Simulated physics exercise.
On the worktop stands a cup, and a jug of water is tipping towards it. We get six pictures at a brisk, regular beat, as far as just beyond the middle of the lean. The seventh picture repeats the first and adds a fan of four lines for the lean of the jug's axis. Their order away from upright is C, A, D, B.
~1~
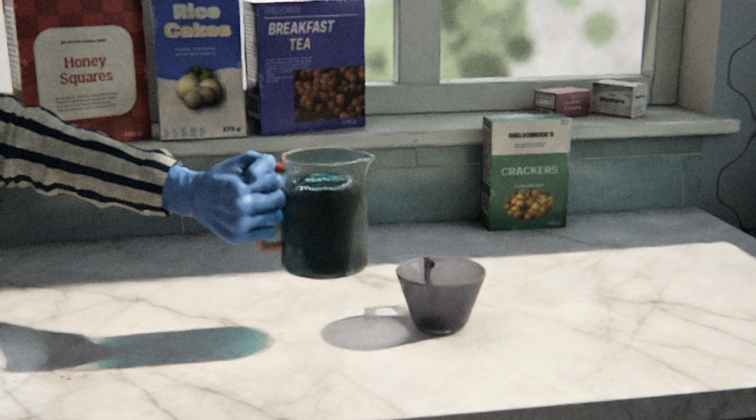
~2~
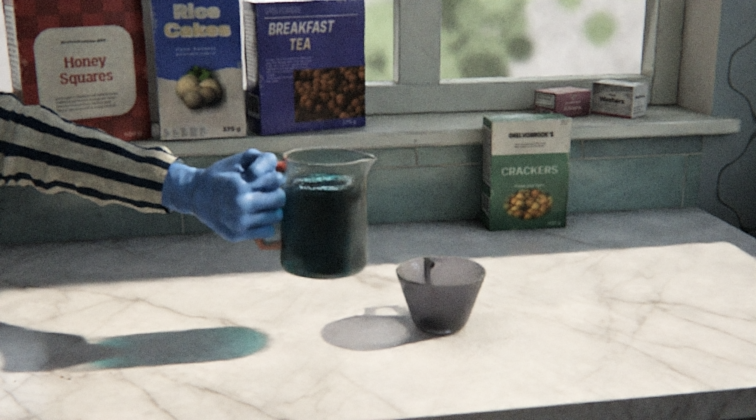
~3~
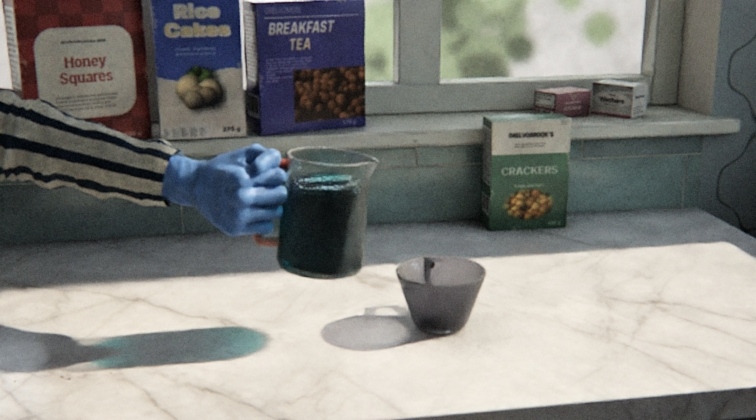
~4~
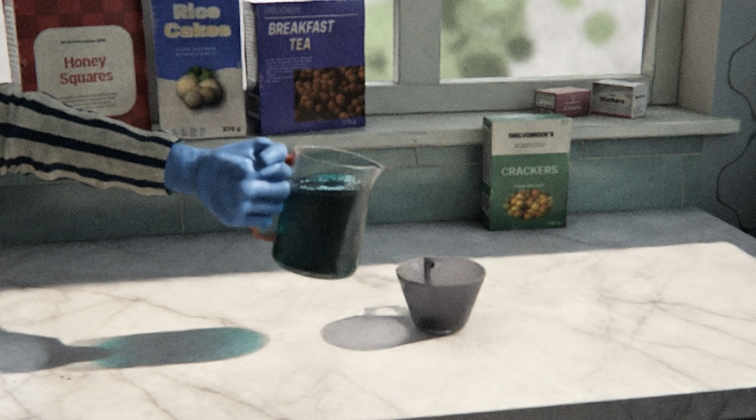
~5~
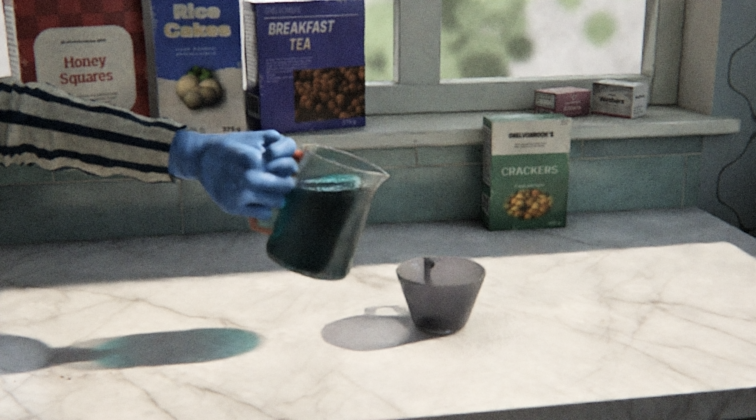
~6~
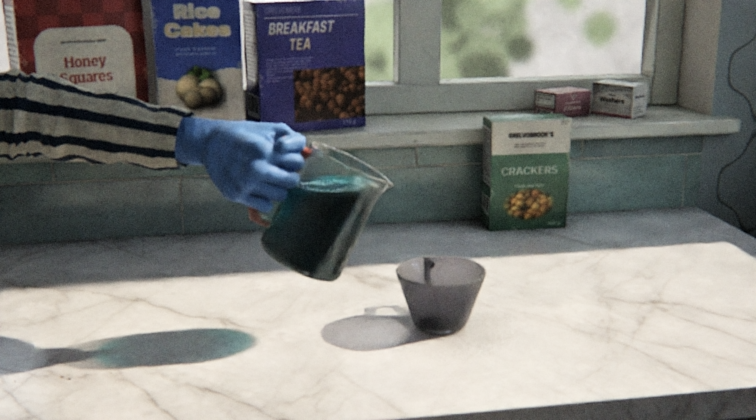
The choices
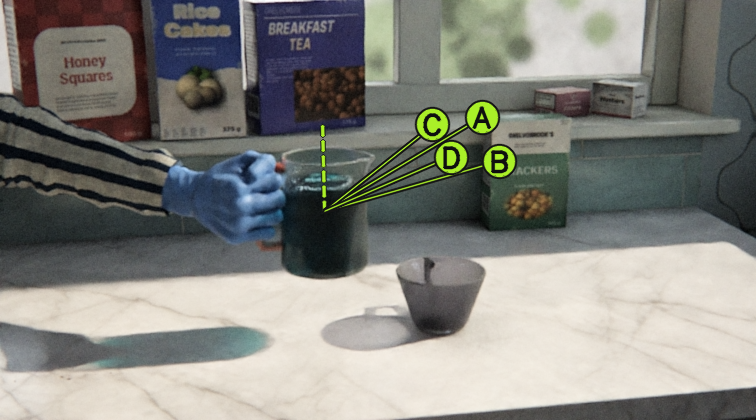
A blue-gloved hand in a striped sleeve held a glass jug of dark teal liquid above a marble worktop, then gradually tilted it rightward near a small grey cup, with nothing leaving the lip.
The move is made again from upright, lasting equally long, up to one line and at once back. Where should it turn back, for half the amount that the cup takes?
Go for A.
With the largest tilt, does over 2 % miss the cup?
Yes, it does.
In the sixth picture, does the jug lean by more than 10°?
Yes.
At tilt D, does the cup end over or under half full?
Over.
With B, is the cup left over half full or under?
Over.
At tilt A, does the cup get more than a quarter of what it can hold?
Yes, it does.
On the marked copy, A at (467, 125); B at (482, 165); C at (419, 135); D at (435, 163).
If A is chosen, the cup ends with about 48 % of what it can hold.
If B is chosen, the cup ends with about 82 % of what it can hold; 12 % of the water is spilt.
If C is chosen, the cup ends with about 29 % of what it can hold.
If D is chosen, the cup ends with about 70 % of what it can hold; 4 % of the water is spilt.
